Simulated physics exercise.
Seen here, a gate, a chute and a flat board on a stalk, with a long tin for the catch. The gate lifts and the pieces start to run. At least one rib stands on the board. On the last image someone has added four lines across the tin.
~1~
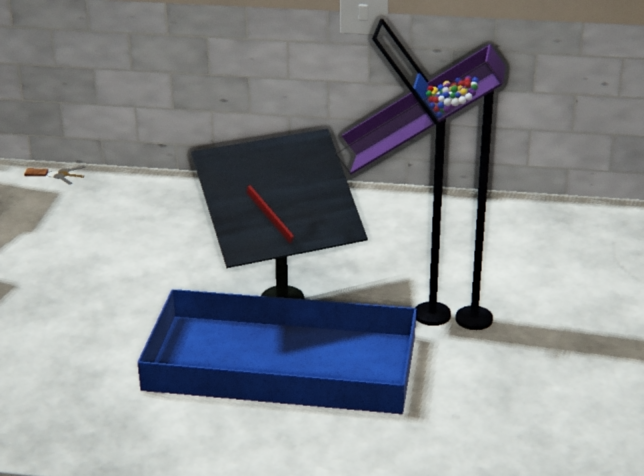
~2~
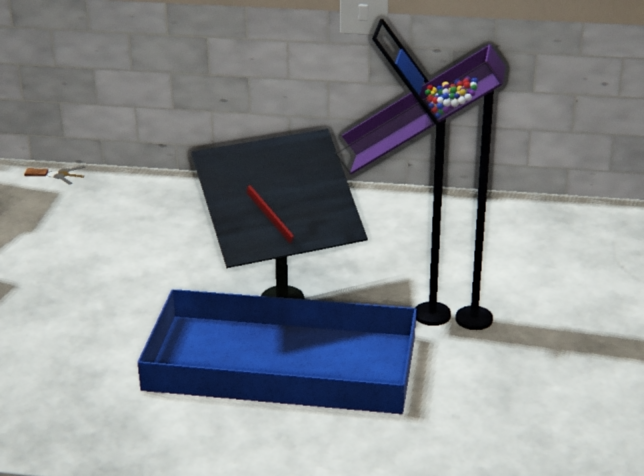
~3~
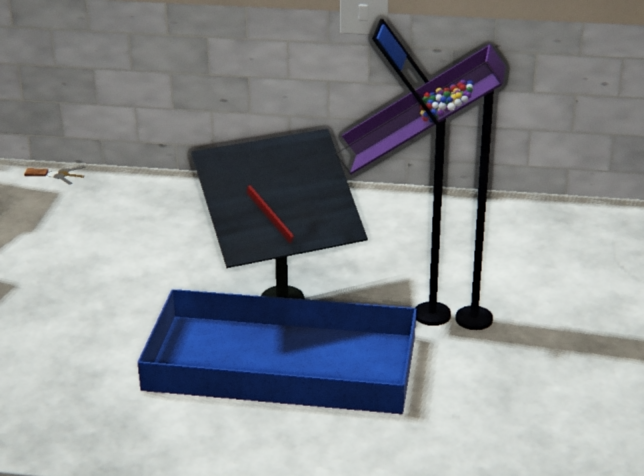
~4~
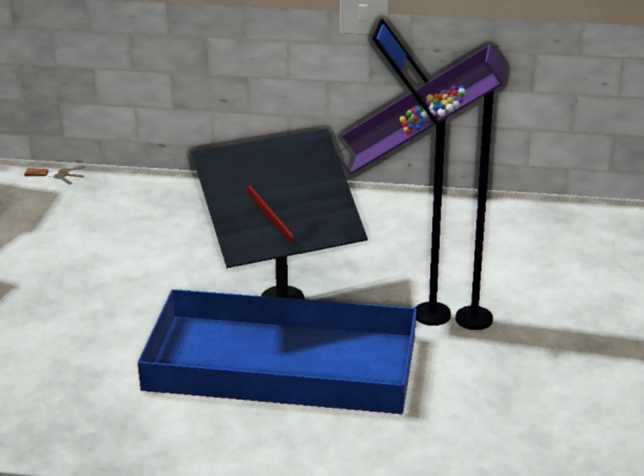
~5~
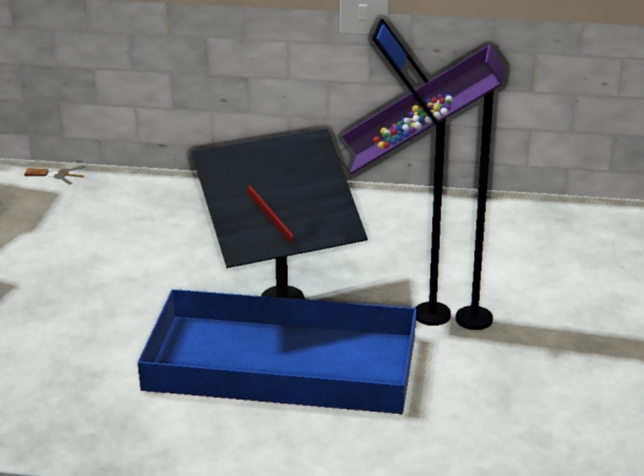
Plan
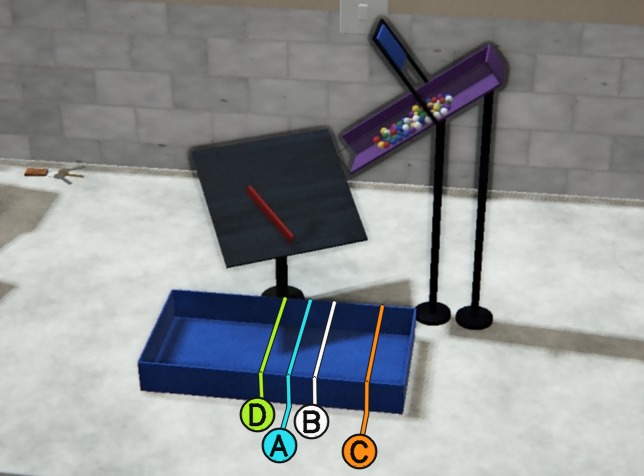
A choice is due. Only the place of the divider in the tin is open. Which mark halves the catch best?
B is best.
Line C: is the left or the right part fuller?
The left side.
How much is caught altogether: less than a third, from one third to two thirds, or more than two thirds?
More than two thirds.
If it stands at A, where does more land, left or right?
Right.
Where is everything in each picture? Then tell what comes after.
In the first picture, load behind the gate at (450, 95), round plastic beads; lip of the chute at (354, 165), sloping fairly steeply.
In the second picture, middle of the board at (279, 195), tilted fairly steeply; middle of its low edge at (299, 253); of its high edge at (261, 140).
In the third picture, front corners of the tin at (138, 362) and (403, 385), empty; front of the load at (426, 112).
In the fourth picture, middle of the load at (434, 105); its front at (403, 119), about a third of the way to the lip; rib from (249, 186) to (293, 237).
In the fifth picture, middle of the load at (419, 121); its front at (377, 141), about two thirds of the way to the lip.
On the marked copy, line A crosses the front rim at (288, 375); line B crosses the front rim at (314, 377); line C crosses the front rim at (367, 382); line D crosses the front rim at (261, 373).
Choosing A, of what is caught, a small part on the left of the divider, most on the right.
Choosing B, of what is caught, about half on the left of the divider, about half on the right.
Choosing C, of what is caught, nearly all on the left of the divider, a small part on the right.
Choosing D, of what is caught, a stray few on the left of the divider, nearly all on the right.
